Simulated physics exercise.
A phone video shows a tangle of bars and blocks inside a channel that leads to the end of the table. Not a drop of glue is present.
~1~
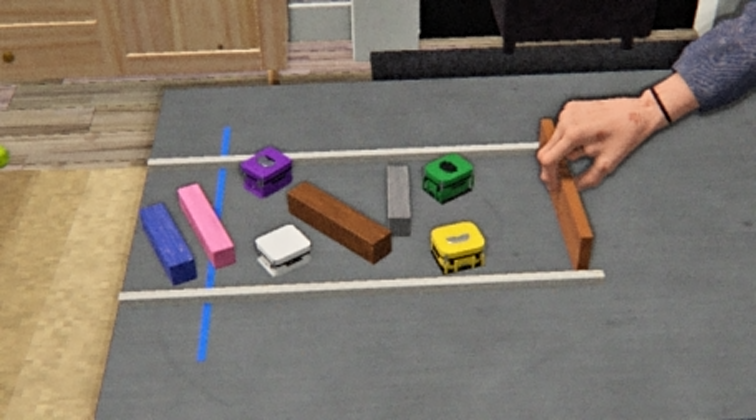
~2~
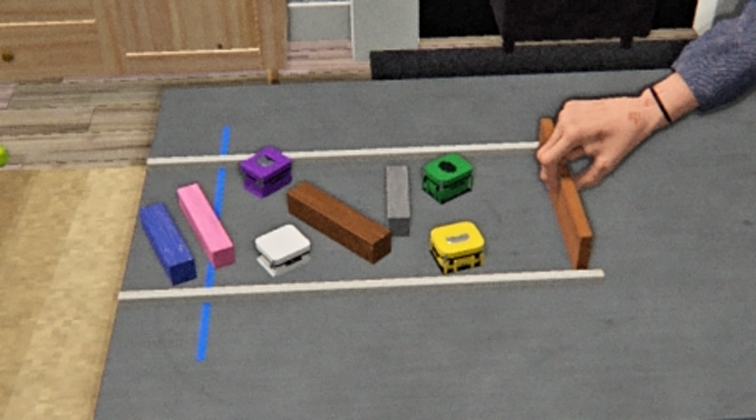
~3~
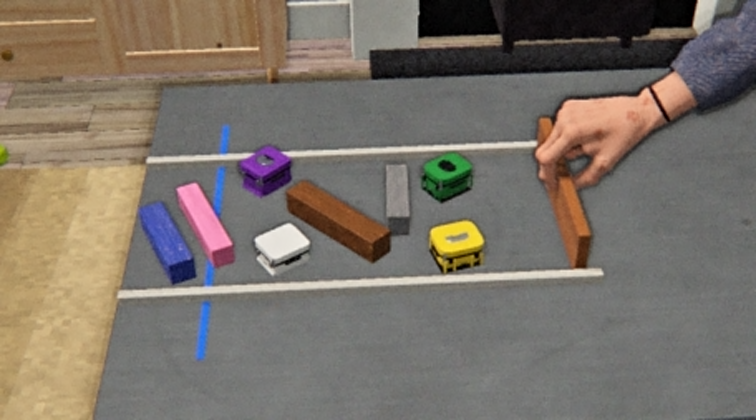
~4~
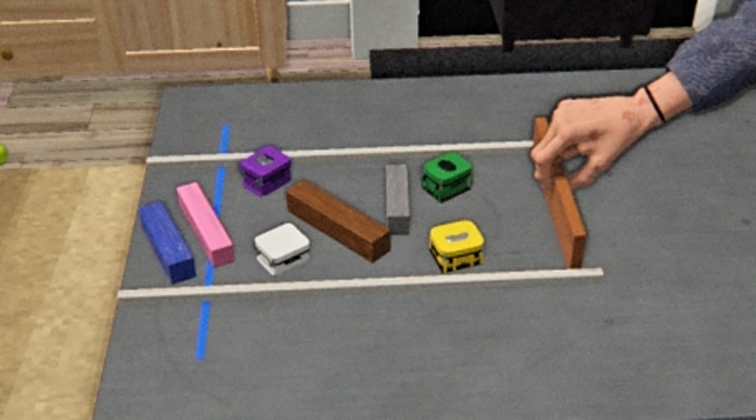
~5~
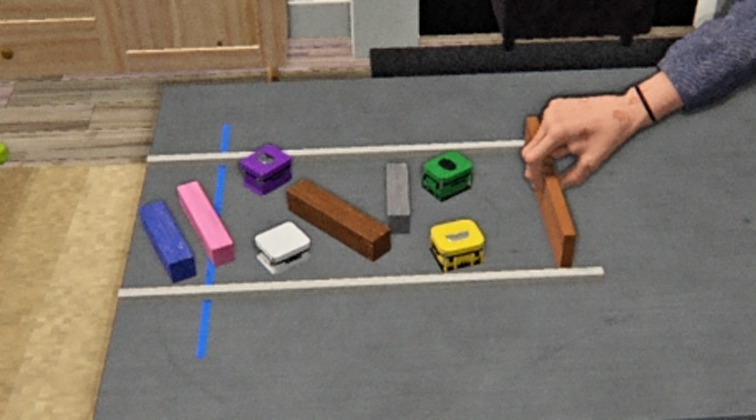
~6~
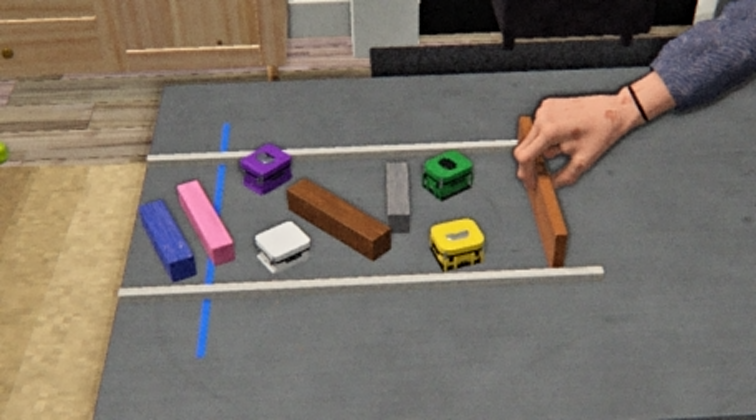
A hand in a dark sleeve holds a brown board upright across the right end of a channel marked by two pale strips on a grey tabletop, seen from above at an angle. Between the strips lie blue, pink, brown and grey bars and purple, white, green and yellow cases, with blue tape crossing at left. The hand slides the board slightly left; everything else stays still.
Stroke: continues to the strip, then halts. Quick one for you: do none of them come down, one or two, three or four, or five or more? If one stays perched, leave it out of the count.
Three or four of them come down.
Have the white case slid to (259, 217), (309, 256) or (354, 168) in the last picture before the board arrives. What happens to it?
Spot by spot, it slips away; slips away; stays put.
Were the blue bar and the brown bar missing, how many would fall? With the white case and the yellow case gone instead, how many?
Taking the two tries in turn, it comes to 1 and 0.
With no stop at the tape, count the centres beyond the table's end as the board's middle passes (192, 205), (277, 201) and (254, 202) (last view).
Over the end: 5, 1, 1.
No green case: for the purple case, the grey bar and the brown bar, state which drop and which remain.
As for the purple case, it is retained; the grey bar is retained; the brown bar is retained.
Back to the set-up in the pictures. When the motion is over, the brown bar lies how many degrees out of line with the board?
Roughly 10° out of line.
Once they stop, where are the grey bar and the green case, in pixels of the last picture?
Grey bar at about (183, 213), green case at about (199, 178).
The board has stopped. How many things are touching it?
Counting them up gives 3.
Soon after, none off yet; blue bar at rest near (167, 240); pink stick at rest near (206, 222); purple case at rest near (267, 170).
Then, none off yet; blue bar moved a little near (154, 242); pink stick moved a little near (183, 224); purple case moved a little near (246, 169).
At rest, the number that fall off is three or four; fallen, white case, pink stick and blue bar.
